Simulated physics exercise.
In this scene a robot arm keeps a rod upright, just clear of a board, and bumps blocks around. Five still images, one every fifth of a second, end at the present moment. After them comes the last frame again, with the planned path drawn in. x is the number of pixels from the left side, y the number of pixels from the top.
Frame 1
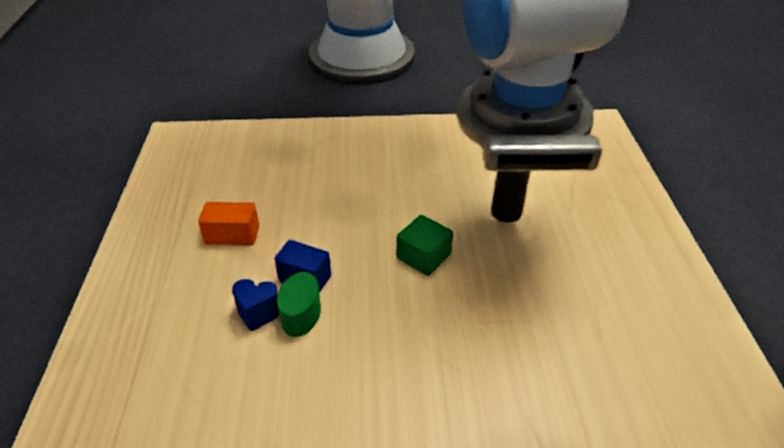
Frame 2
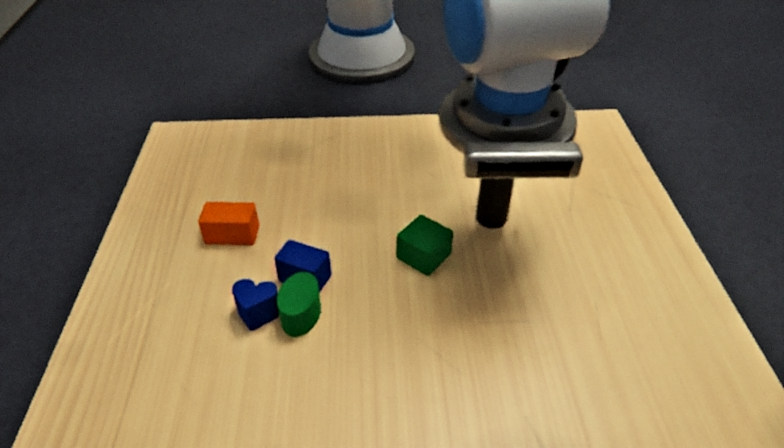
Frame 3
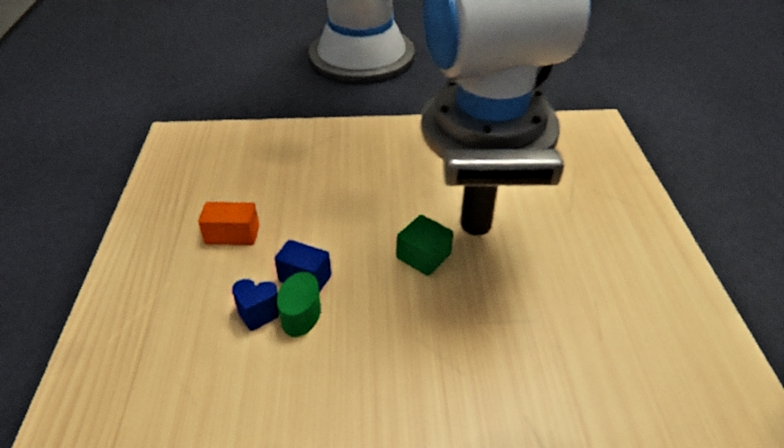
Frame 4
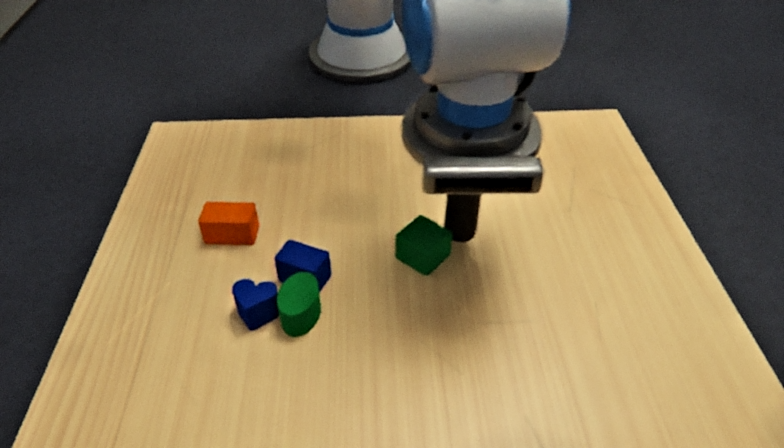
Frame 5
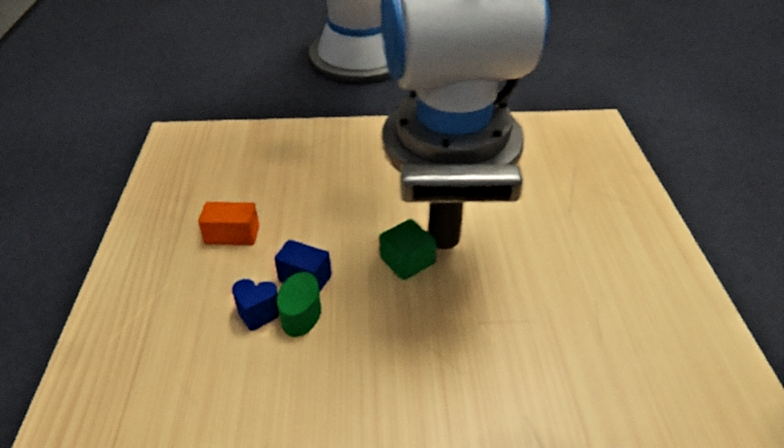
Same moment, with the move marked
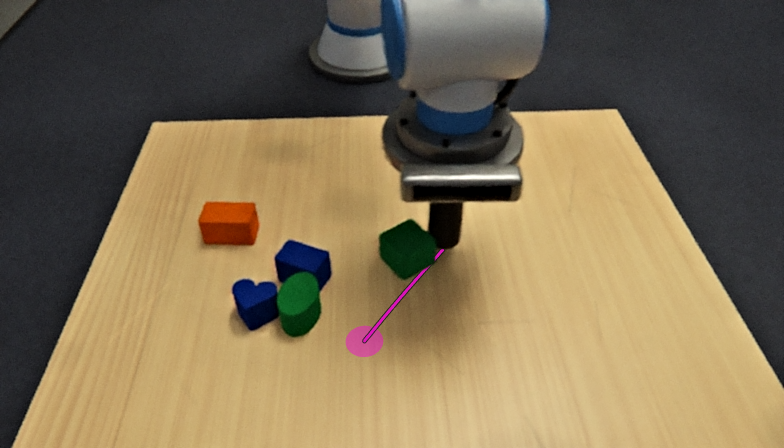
On a wooden board, a robot arm moves left and nudges the green block left.
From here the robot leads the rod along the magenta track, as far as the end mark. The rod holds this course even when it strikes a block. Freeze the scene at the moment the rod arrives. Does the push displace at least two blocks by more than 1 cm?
In short: No.
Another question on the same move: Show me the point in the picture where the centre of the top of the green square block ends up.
My prediction: (376, 250).
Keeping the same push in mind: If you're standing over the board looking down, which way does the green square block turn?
Twists clockwise.
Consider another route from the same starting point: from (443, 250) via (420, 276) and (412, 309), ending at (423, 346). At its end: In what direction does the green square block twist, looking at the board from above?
Seen from above, its turn is clockwise.
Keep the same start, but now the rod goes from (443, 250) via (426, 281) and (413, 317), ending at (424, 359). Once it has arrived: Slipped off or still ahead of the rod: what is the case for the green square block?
Slid off.
The drawn path runs in a line from (443, 250) to (364, 341).
On the path given first. One third of the way, rod at (418, 266); green square block at (380, 248), turned 60° clockwise.
Two thirds of the way, rod at (392, 296); green square block at (376, 250), turned 70° clockwise.
At the end, rod at (364, 329); green oval not moved; green square block at (376, 250), turned 70° clockwise.
